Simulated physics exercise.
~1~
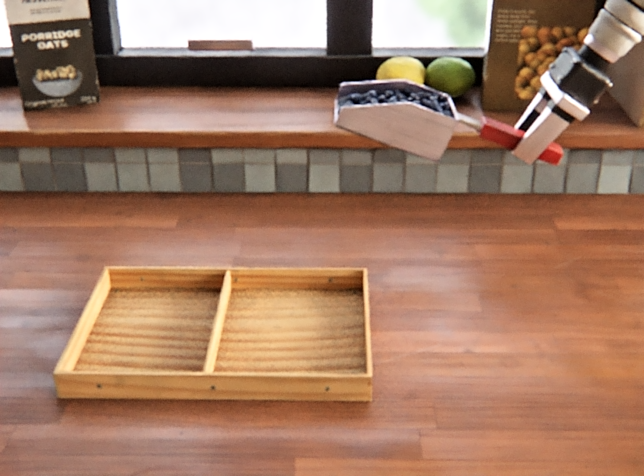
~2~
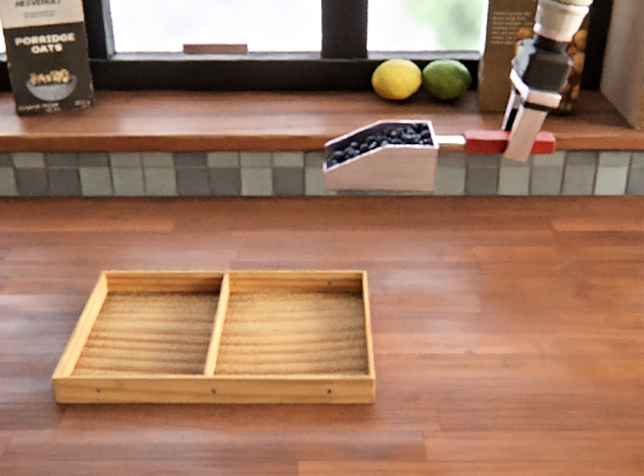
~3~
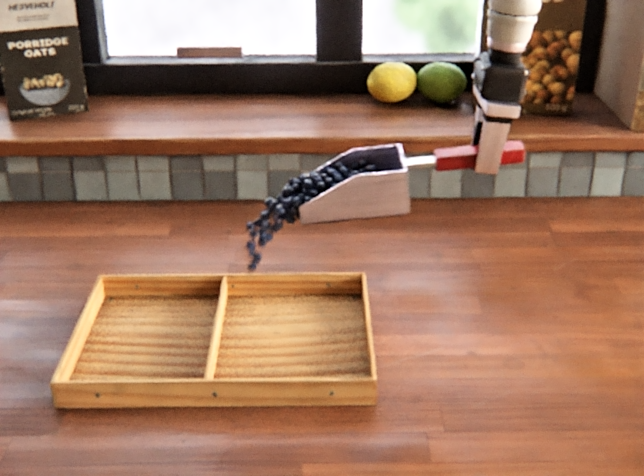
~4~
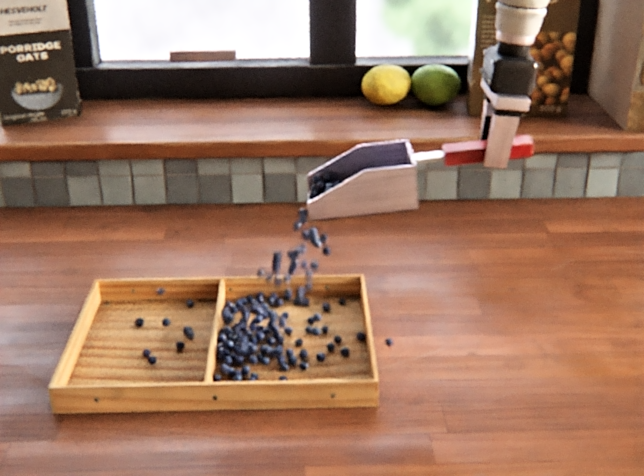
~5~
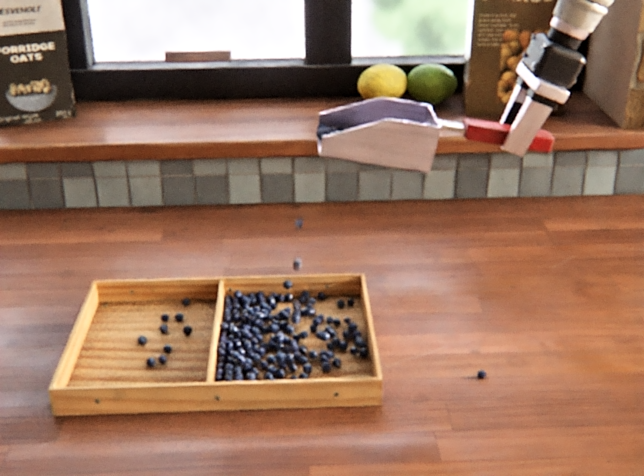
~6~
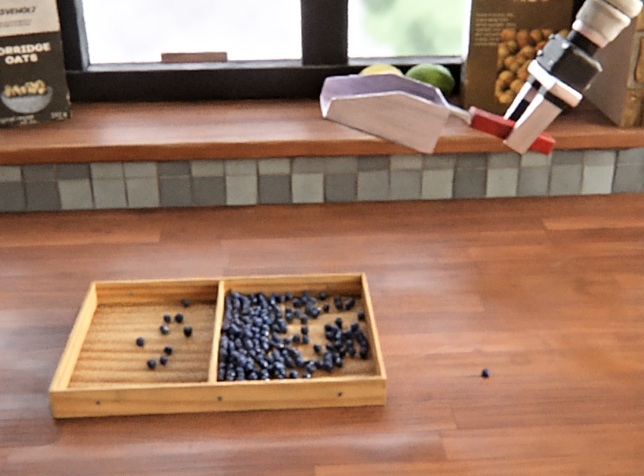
Kitchen worktop by a window, robot arm tipping dark beads from a scoop into a divided wooden tray, mostly filling the right side.
